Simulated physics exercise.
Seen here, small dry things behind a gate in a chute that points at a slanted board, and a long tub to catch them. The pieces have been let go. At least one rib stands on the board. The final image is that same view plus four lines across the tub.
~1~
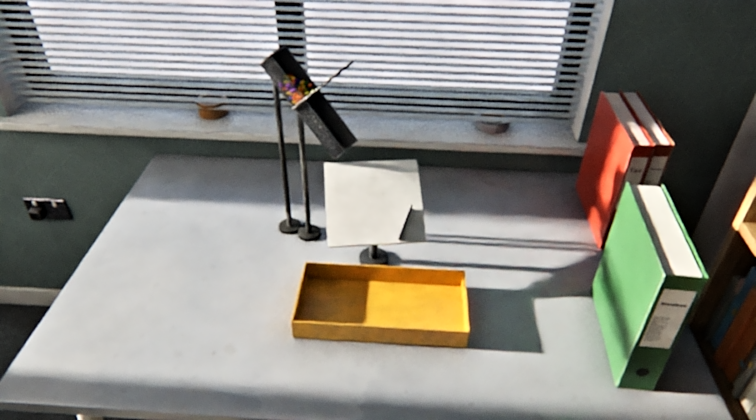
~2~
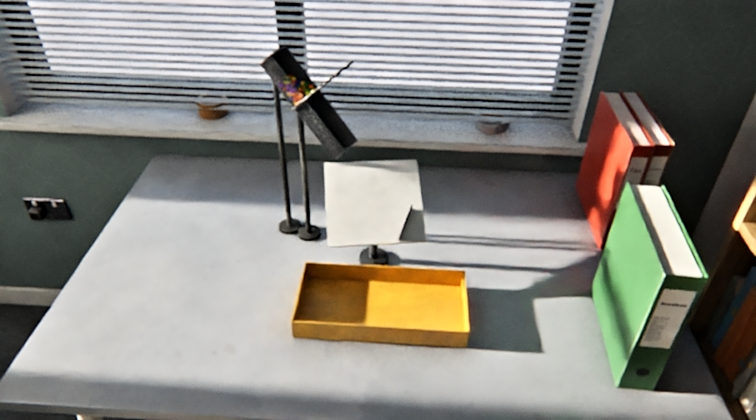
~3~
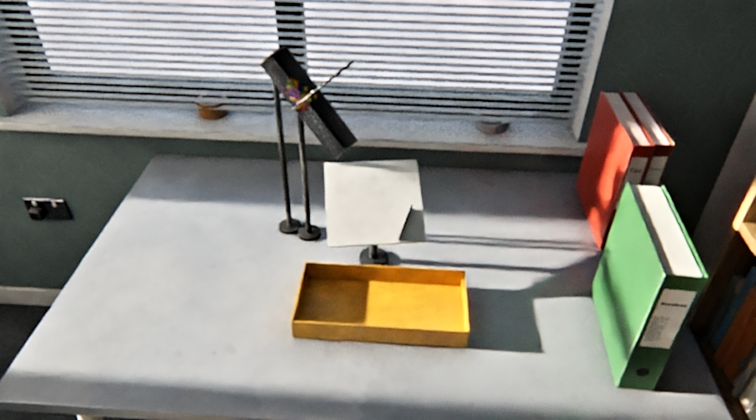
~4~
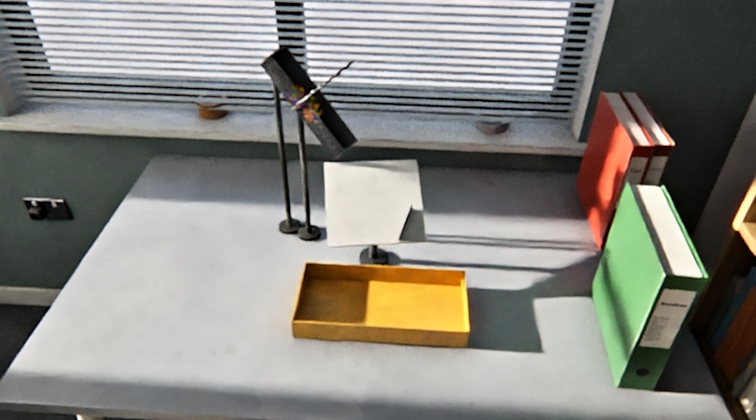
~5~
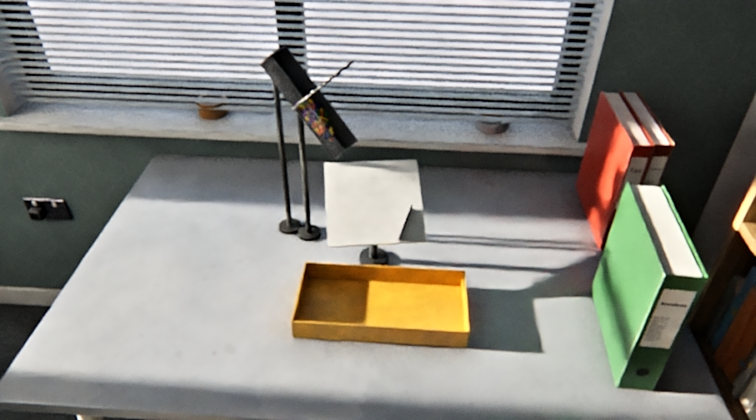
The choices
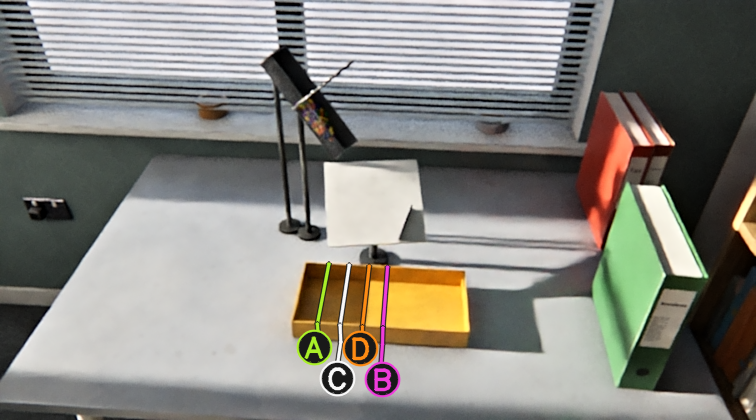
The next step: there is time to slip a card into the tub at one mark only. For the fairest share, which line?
Take B.
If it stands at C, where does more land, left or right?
Right.
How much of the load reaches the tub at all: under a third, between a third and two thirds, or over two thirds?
It is over two thirds.
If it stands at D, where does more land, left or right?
Right.
On the marked copy, line A crosses the front rim at (317, 323); line B crosses the front rim at (382, 326); line C crosses the front rim at (340, 324); line D crosses the front rim at (362, 325).
If A is chosen, of what is caught, none at all on the left of the divider, the whole lot on the right.
If B is chosen, of what is caught, close to a third on the left of the divider, close to two thirds on the right.
If C is chosen, of what is caught, none at all on the left of the divider, the whole lot on the right.
If D is chosen, of what is caught, a small share on the left of the divider, all but a few on the right.
